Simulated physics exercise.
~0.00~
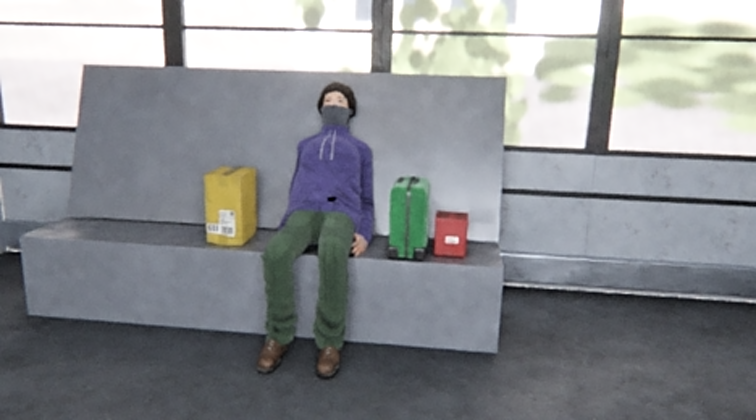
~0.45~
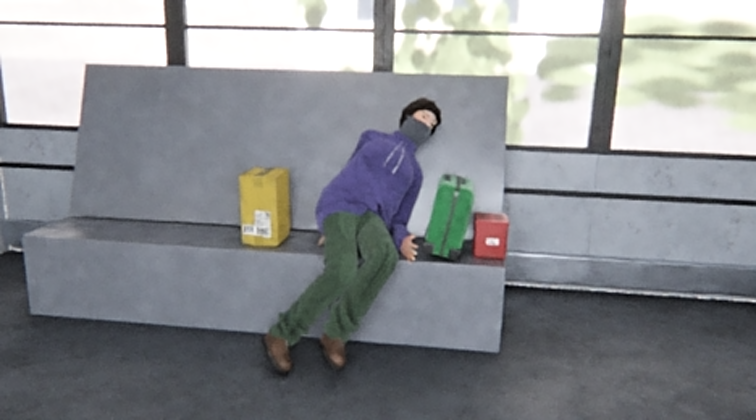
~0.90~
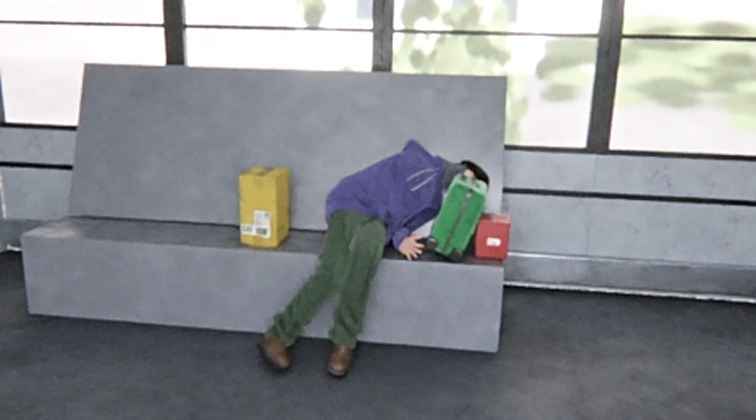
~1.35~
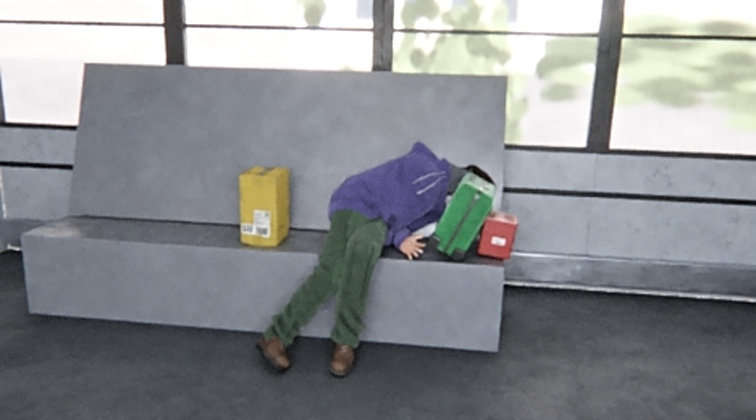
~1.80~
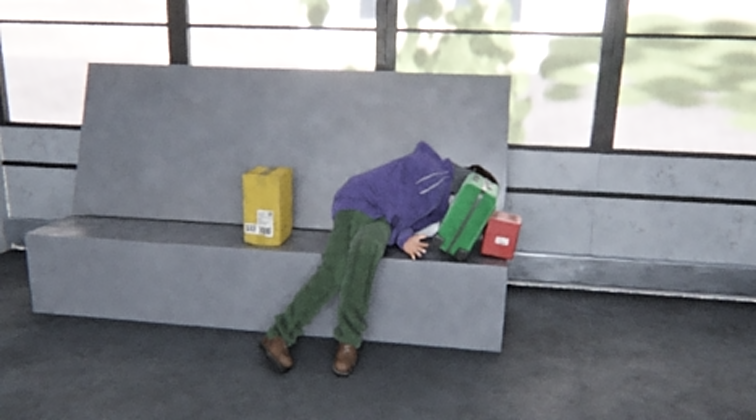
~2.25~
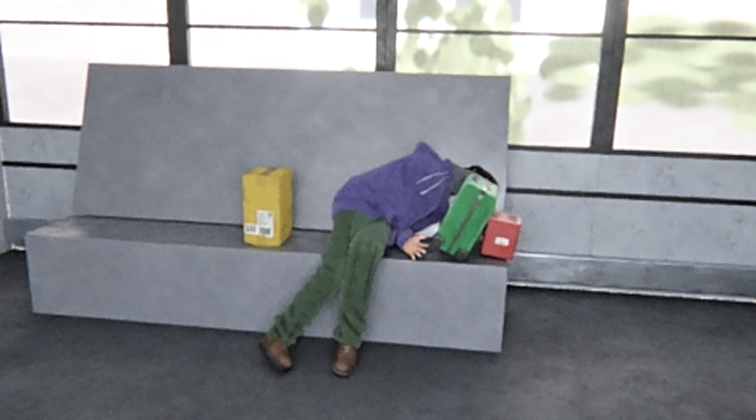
On a gray bench, a masked person slumps right against a green case and stays there.
